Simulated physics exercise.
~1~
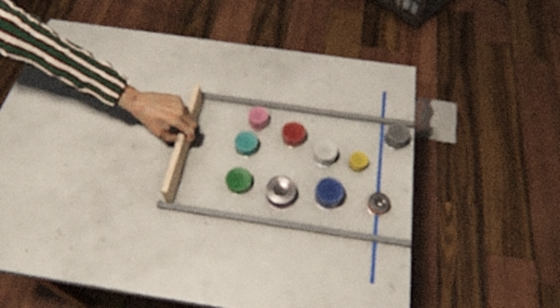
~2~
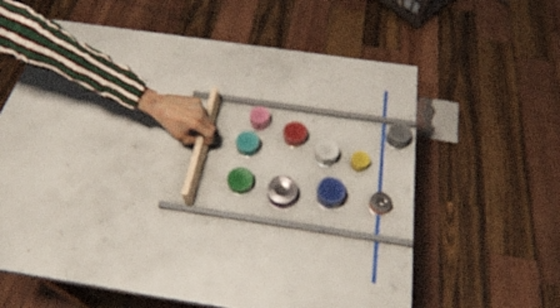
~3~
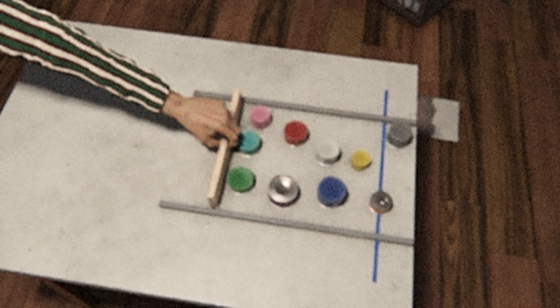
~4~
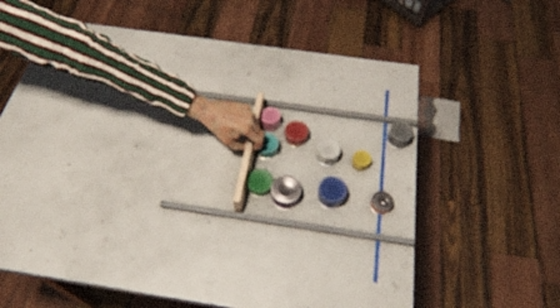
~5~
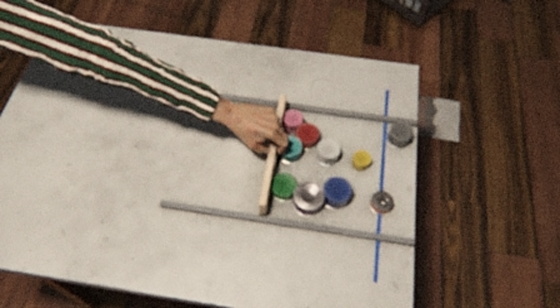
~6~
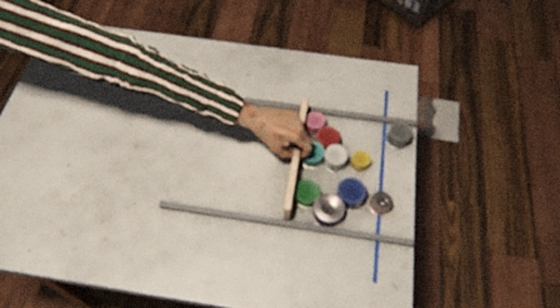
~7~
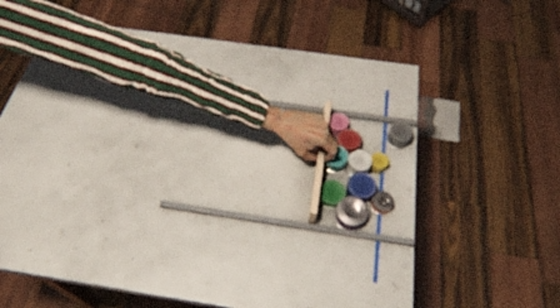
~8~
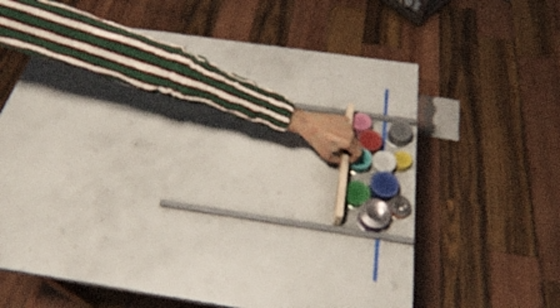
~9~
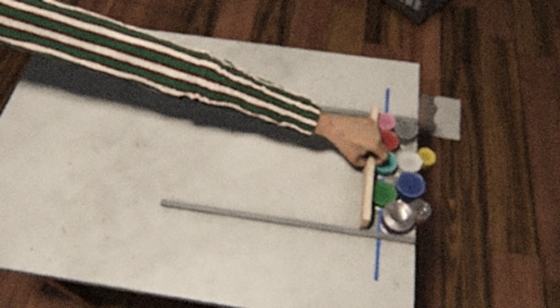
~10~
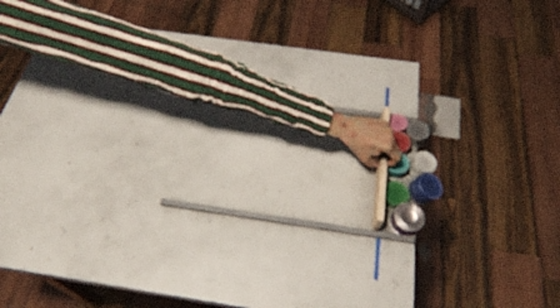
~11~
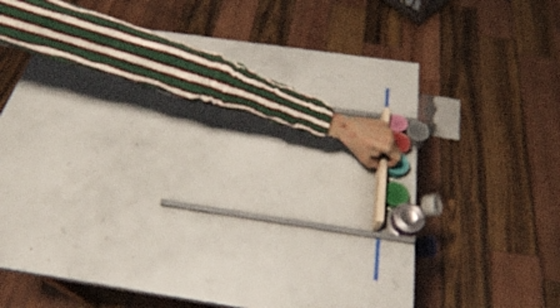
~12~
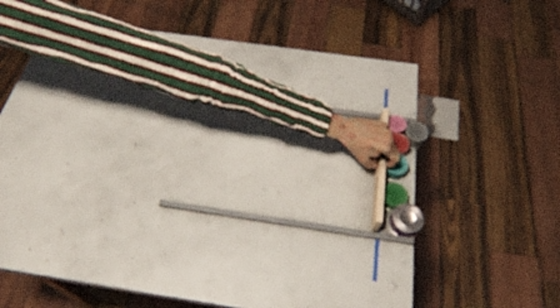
A hand in a green-and-white striped sleeve holds a wooden bar upright across a pale table, seen from above over a dark wood floor. Ahead of it, between two grey rails, lie small round pieces in pink, turquoise, green, red, white, purple, blue, yellow, orange and grey, with blue tape near the right edge. The hand slides the bar right, gathering the green, turquoise and pink pieces first, then the rest into a crowded cluster. The bar reaches the tape and stops. The yellow, orange, white and blue pieces drop off the edge, while the others stay bunched there.
